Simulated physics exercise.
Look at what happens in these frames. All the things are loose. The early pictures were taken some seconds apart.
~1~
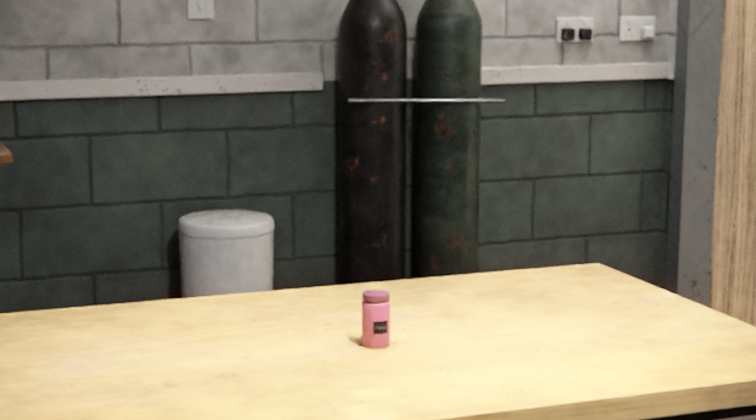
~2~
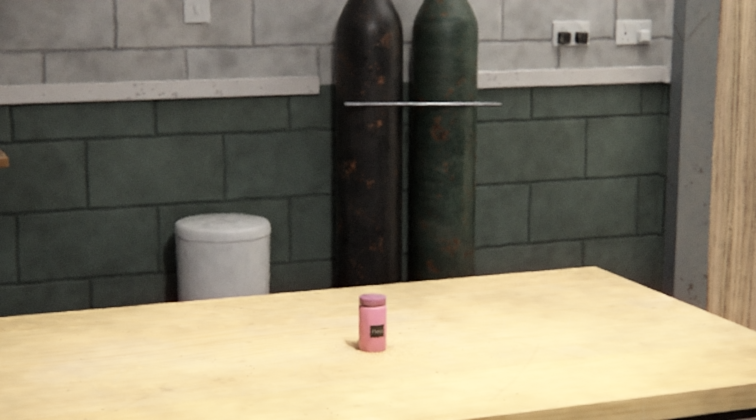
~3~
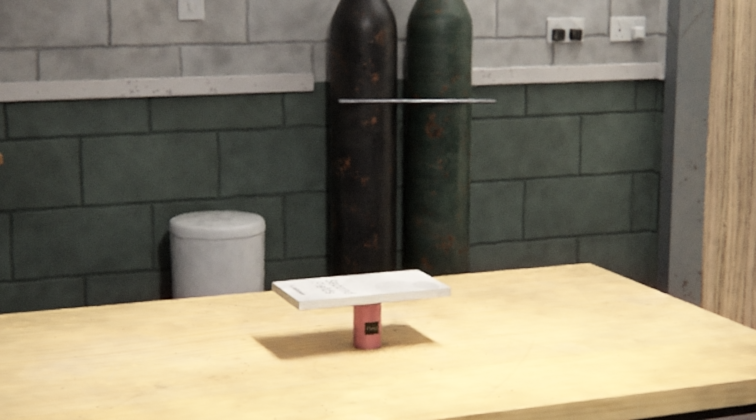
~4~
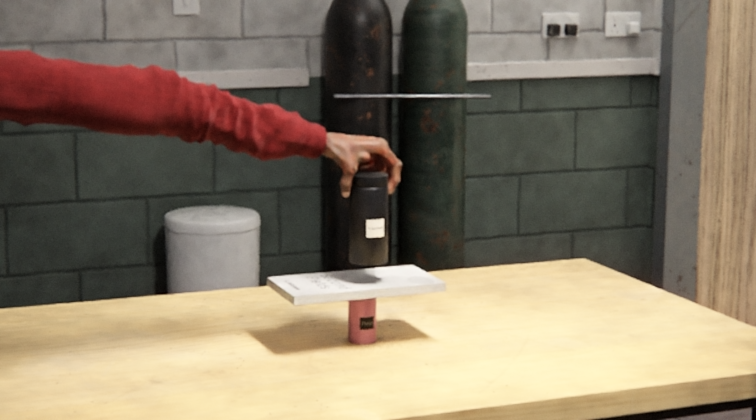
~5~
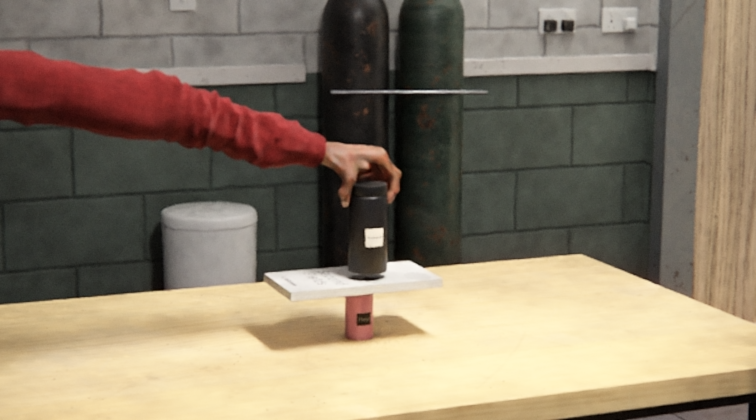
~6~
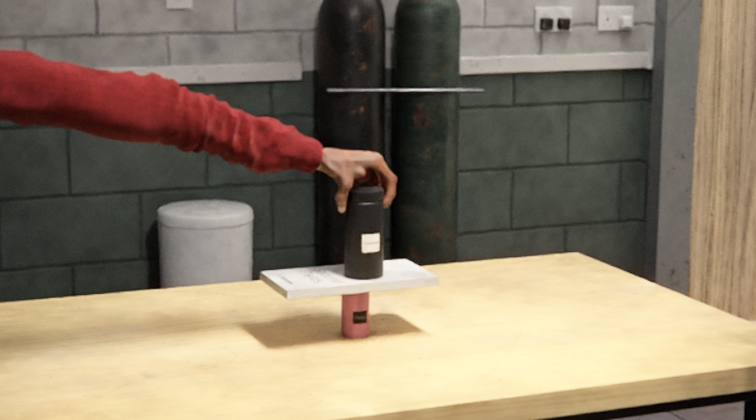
To begin with, a small pink jar stands alone on a pale wooden table, and then a white book lies flat across its top. A hand in a red sleeve reaches in from the left, lowers a black jar onto the book above the pink one, and keeps hold of it.
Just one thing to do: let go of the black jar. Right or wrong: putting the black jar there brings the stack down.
Wrong, the stack stays up.
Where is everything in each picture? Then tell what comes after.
In the first picture, the last thing is not in view yet.
In the second picture, the last thing is not in view yet.
In the third picture, the last thing is not in view yet; white book (361, 289).
The fourth picture shows on its way; black jar (368, 218); white book (356, 284).
The fifth picture shows on its way; black jar (368, 227); white book (353, 280).
The sixth picture shows set down, still held; black jar (364, 233); white book (349, 278).
Then, 0.40 s past the last view, nothing moves.
Then, 1.00 s past the last view, black jar resting near (364, 233).
Finally, all 3 still in place. Final places as the last picture's camera would see them, black jar near (364, 233). The stack stays up.
